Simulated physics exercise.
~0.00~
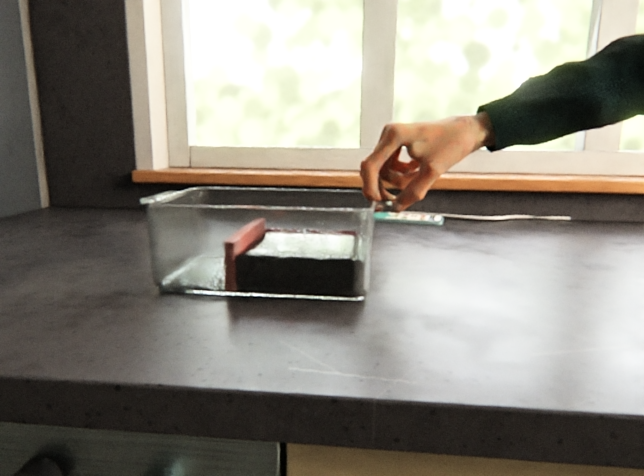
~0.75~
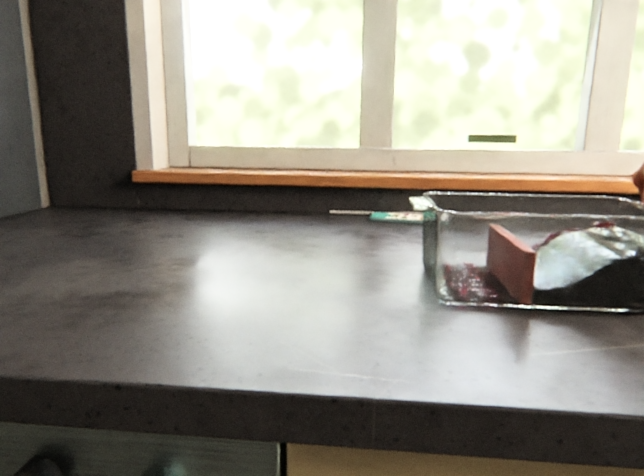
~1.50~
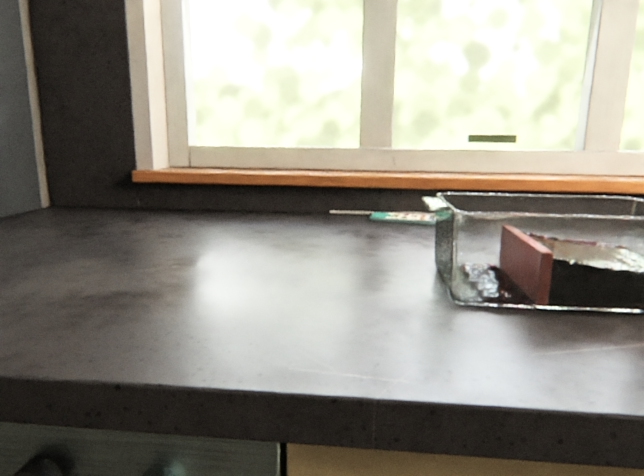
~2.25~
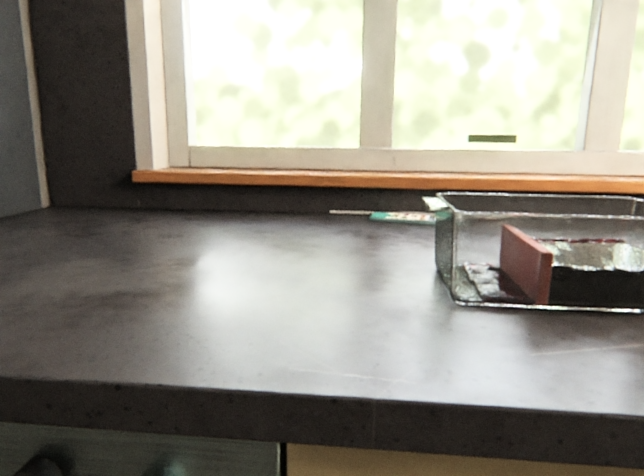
A clear glass food box with a reddish divider and dark liquid on its right side was pulled rightward along a grey counter by someone's hand, the liquid sloshing and a little landing left of the divider before the box sat still.
